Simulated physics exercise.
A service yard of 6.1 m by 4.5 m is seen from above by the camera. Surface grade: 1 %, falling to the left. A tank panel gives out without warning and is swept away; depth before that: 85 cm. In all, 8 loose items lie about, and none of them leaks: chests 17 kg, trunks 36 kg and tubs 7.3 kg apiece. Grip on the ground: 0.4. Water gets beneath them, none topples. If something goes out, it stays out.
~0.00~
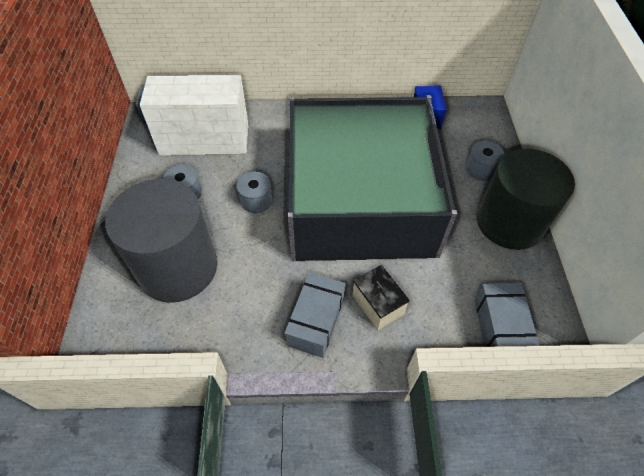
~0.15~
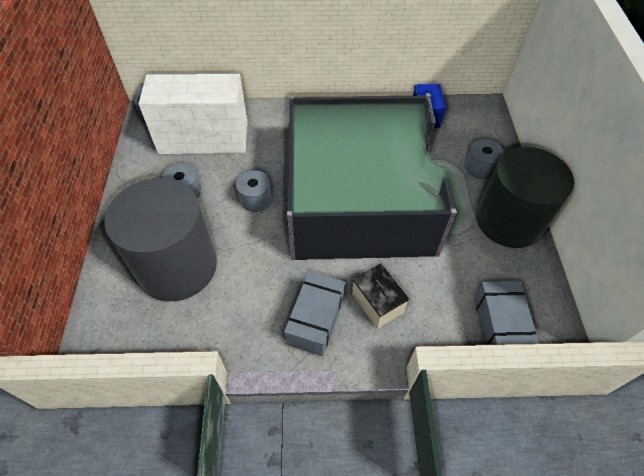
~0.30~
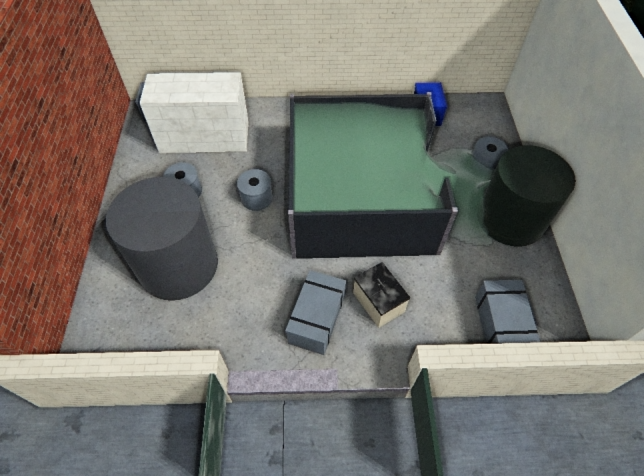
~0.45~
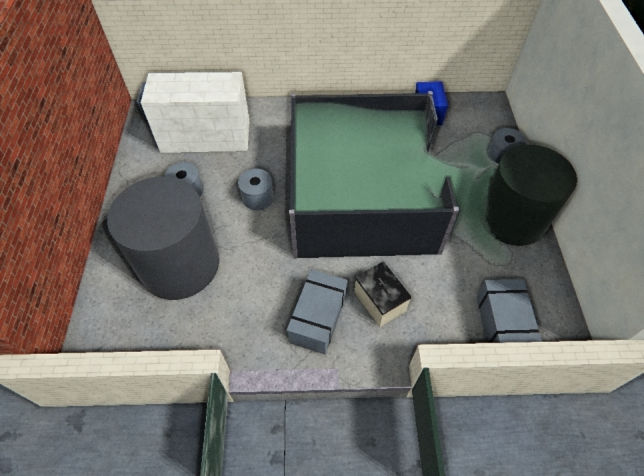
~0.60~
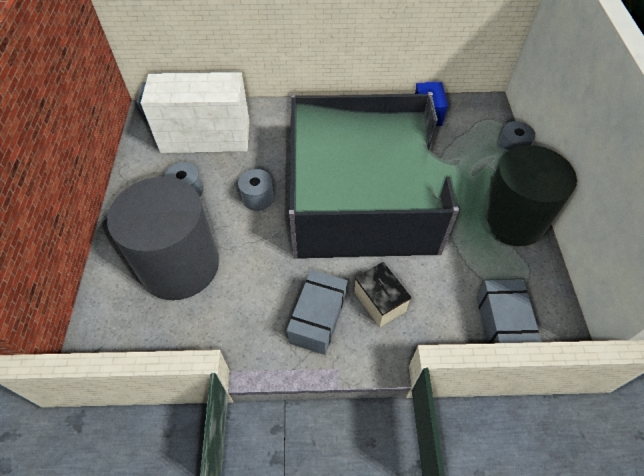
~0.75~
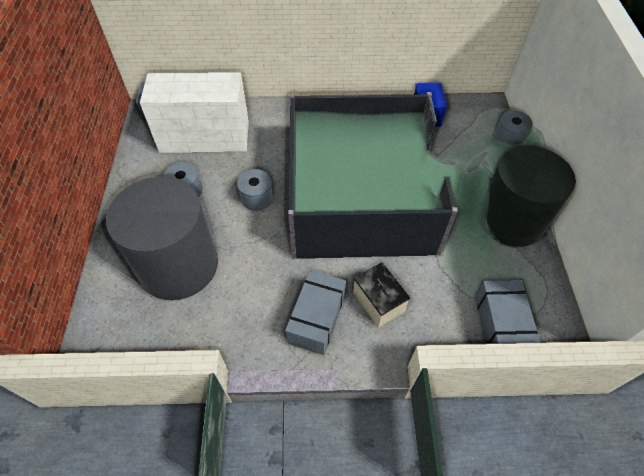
Green water pouring through a gap in a tank's right side, spreading around a dark cylinder and shifting a small grey tub.
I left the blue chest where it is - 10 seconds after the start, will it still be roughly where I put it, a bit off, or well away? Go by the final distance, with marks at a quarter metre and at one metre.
Well away, past the one-metre mark.
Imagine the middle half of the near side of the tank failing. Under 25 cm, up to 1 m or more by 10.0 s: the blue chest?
Outcome for the blue chest: No real movement.
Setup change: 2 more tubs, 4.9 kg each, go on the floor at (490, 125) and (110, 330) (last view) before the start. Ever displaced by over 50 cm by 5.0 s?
Respectively: Outside the limit and inside the limit.
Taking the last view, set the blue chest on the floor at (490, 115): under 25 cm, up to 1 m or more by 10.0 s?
Outcome: It is taken a long way.
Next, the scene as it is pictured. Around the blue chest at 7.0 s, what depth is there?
About 13 cm.
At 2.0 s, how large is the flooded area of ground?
Close to 13 m2, I'd say.
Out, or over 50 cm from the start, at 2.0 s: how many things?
By then the count is 2.
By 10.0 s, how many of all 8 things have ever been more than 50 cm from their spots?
That comes to 8.
After 2.0 s the blue chest is near (391, 112), 0.7 m from its start, aground; 0 of 8 are out; 0 afloat.
After 4.5 s the blue chest is near (254, 85), 2.7 m from its start, afloat; 0 of 8 are out; 2 afloat.
After 7.0 s the blue chest is near (254, 87), 2.7 m from its start, afloat; 1 of 8 are out; 6 afloat.
After 10.0 s the blue chest is near (254, 90), 2.7 m from its start, aground; 1 of 8 are out; 4 afloat.
